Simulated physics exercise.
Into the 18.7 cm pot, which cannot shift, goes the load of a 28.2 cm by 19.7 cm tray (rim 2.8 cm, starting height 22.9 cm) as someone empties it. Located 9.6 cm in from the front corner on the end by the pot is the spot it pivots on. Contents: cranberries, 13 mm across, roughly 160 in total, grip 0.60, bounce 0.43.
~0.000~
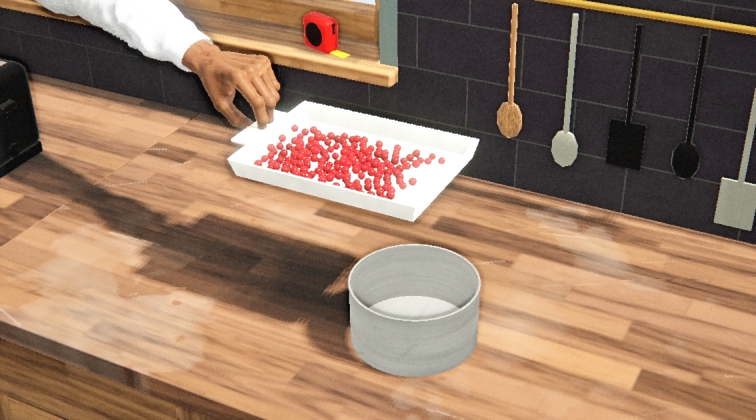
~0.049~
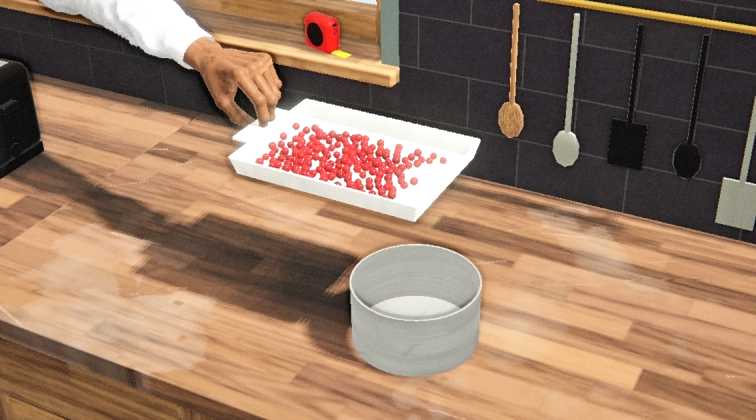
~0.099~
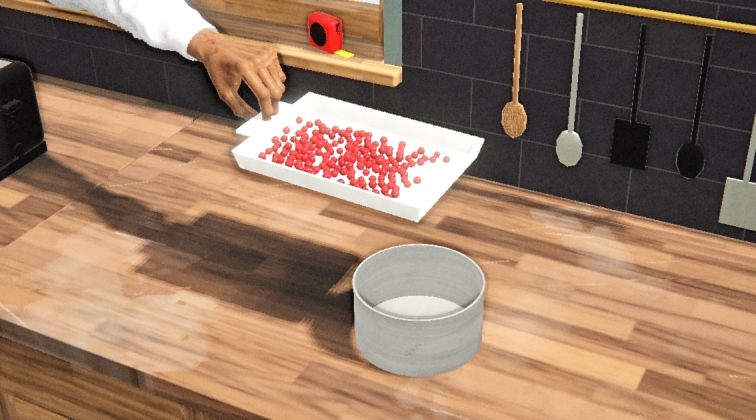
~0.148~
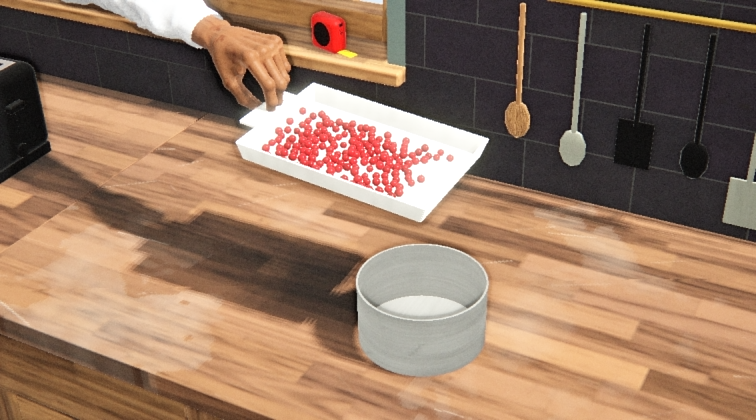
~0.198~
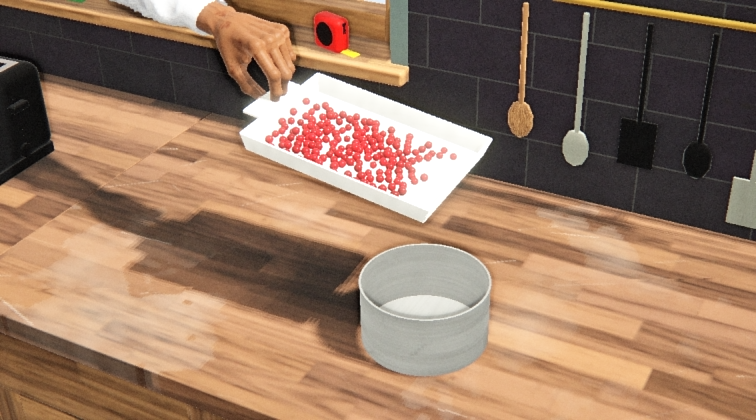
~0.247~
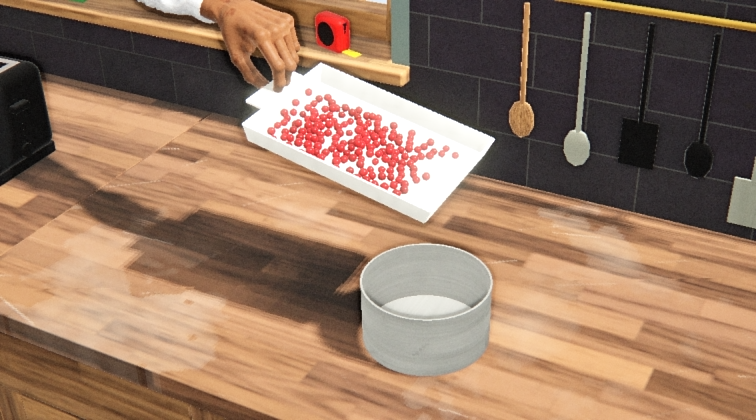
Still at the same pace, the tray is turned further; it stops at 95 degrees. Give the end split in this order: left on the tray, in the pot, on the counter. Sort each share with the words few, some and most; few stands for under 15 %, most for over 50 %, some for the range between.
The shares come out as follows. Tray: Few. Pot: Some. Counter: Most.
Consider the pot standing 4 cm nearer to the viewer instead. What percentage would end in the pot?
Then close to 40 per cent.
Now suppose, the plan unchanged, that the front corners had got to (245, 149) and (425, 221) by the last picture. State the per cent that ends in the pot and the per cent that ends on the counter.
The pot gets 80 and the counter 20.
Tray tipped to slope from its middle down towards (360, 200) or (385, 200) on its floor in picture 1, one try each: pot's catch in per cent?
Near 75 and 85 per cent, in that order.
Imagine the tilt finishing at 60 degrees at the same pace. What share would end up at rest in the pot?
That would be around 0 percent.
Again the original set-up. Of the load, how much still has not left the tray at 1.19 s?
95%, roughly.
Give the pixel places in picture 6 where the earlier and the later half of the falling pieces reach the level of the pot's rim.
Roughly (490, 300) to begin with, later roughly (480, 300).
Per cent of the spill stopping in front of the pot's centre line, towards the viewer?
Some 40 per cent.
After 0.81 s, tilt 51 degrees; the tray holds 100 %, the pot 0 %.
Then, at 1.19 s, tilt 78 degrees; the tray holds 95 %, the pot 0 %.
After 1.65 s, tilt 95 degrees; the tray holds 25 %, the pot 15 %.
By 2.6 s all is still; tray 0 %, pot 35 %, counter 65 %.
